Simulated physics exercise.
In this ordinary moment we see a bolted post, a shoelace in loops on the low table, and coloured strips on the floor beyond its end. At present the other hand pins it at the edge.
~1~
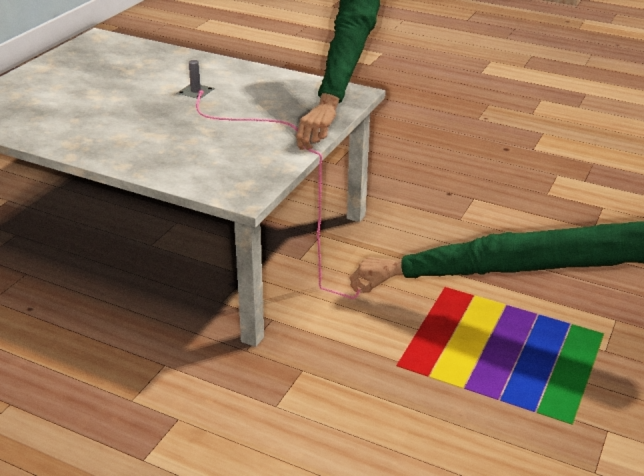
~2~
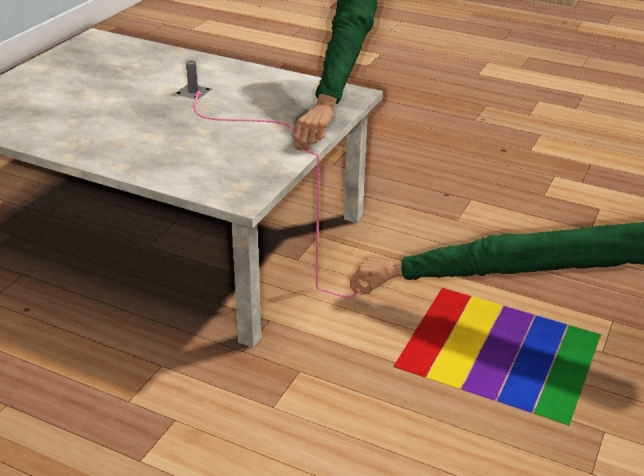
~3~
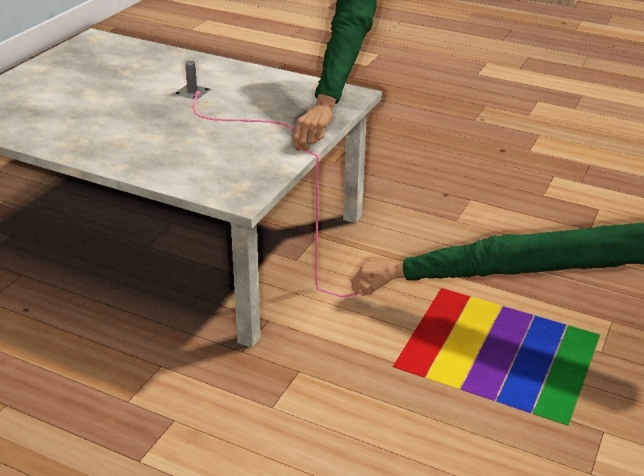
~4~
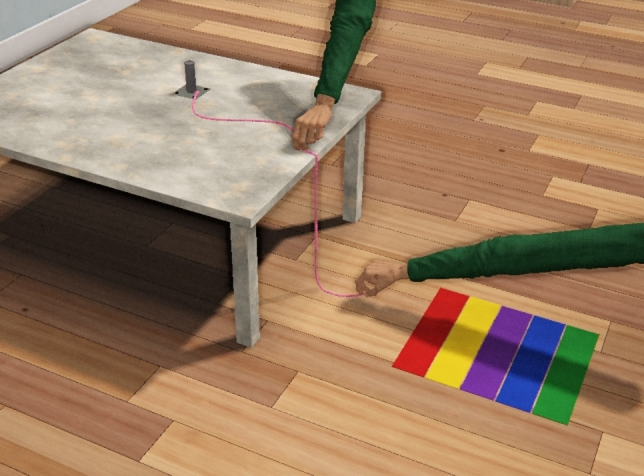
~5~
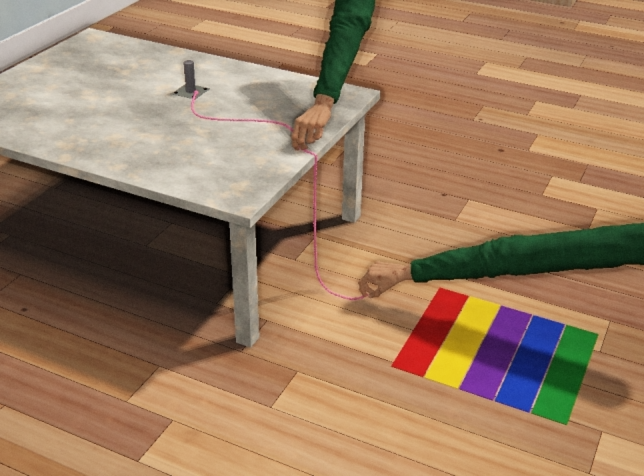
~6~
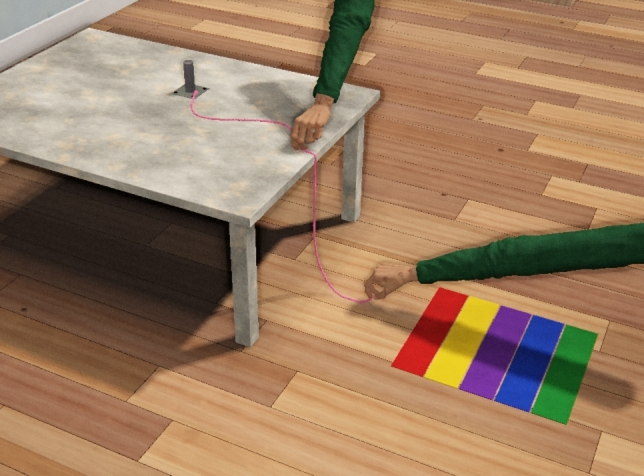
On a wooden floor beside a low table, one hand pins a pink lace while another slowly draws its end slightly right.
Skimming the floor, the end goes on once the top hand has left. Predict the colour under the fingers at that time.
The purple one.
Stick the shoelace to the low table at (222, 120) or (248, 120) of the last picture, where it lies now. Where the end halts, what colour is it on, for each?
Colour per try: Yellow / yellow.
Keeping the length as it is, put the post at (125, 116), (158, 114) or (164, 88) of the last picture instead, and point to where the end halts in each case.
Try by try, around (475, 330), (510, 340) and (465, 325).
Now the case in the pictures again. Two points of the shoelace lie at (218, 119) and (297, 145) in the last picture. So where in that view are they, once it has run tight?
You'll find the first mark at (248, 116) and the second mark at (332, 161).
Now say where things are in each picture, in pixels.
The first picture shows end (359, 290); red (421, 355); yellow (454, 366); purple (489, 377); blue (524, 389); green (561, 401).
The second picture shows end (359, 291); shoelace through (195, 106) (237, 120) (295, 131) (318, 169) (318, 224) (317, 279).
The third picture shows end (360, 292).
The fourth picture shows end (364, 294); shoelace through (193, 106) (236, 120) (293, 131) (316, 169) (316, 225) (317, 279).
The fifth picture shows end (368, 295).
The sixth picture shows end (373, 296); shoelace through (192, 106) (235, 120) (292, 131) (315, 168) (314, 224) (327, 280).
Soon after, end near (440, 317); over red.
After that, end near (478, 328); over yellow.
At the stop, end near (501, 335); over purple. It gets as far as the purple strip.
